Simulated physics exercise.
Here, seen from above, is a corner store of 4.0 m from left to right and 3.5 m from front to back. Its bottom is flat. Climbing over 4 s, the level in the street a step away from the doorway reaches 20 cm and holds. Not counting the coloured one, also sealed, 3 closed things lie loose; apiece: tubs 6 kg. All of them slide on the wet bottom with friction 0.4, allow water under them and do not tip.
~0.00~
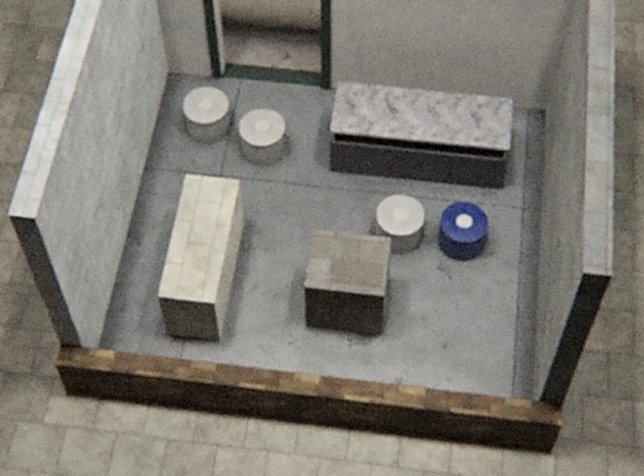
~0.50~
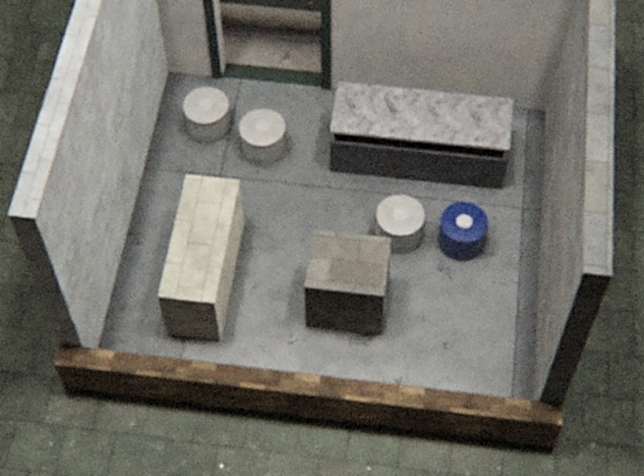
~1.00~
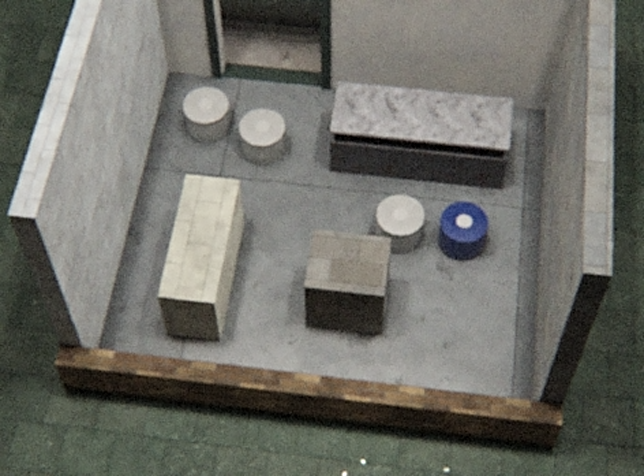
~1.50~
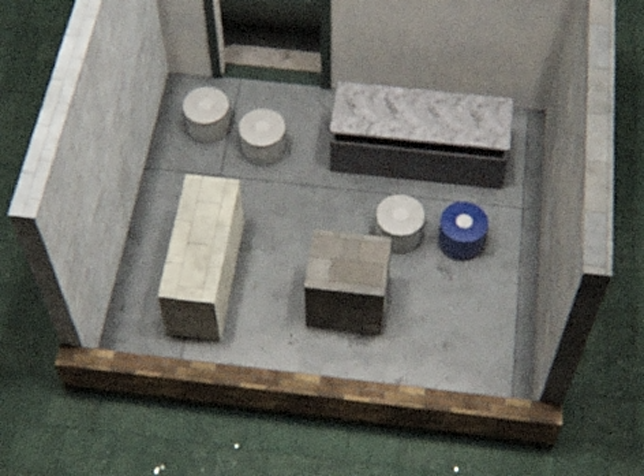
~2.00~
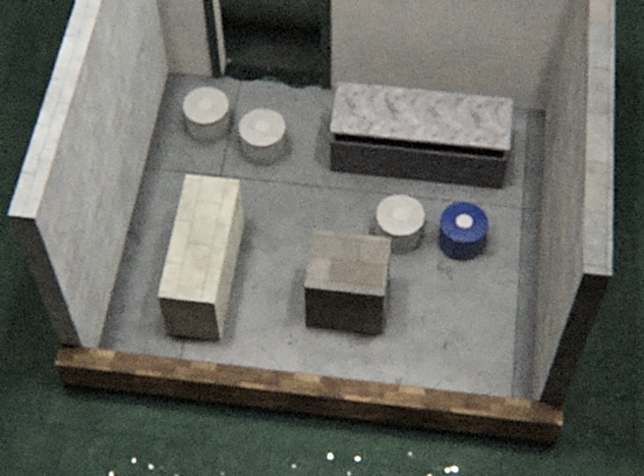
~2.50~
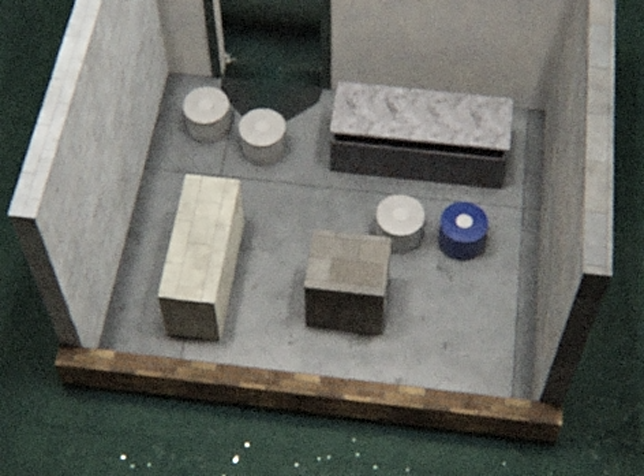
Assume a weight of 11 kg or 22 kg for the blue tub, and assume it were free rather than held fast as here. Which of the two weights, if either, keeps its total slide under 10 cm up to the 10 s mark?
The lighter one already does.
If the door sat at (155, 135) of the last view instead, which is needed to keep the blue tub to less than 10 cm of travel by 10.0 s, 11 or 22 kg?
Answer: Only the upper mass works.
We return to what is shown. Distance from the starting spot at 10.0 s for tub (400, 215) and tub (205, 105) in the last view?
The first is 40 cm from its start, the second 250 cm.
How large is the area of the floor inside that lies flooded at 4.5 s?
I'd put it close to 4.5 m2.
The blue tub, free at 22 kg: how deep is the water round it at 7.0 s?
Close to 2 cm deep.
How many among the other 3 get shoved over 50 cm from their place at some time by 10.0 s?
That makes 2.
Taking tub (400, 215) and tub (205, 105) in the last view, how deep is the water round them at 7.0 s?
I'd put it at 3 cm and 6 cm respectively.
After 3.5 s the blue tub would be 0 cm from its start with 11 kg and 0 cm from its start with 22 kg; 0 cm of water round it then.
After 4.5 s the blue tub would be 0 cm from its start with 11 kg and 0 cm from its start with 22 kg; 0 cm of water round it then.
After 7.0 s the blue tub would be 0 cm from its start with 11 kg and 0 cm from its start with 22 kg; 2 cm of water round it then.
After 10.0 s the blue tub would be 0 cm from its start with 11 kg and 0 cm from its start with 22 kg; 5 cm of water round it then.
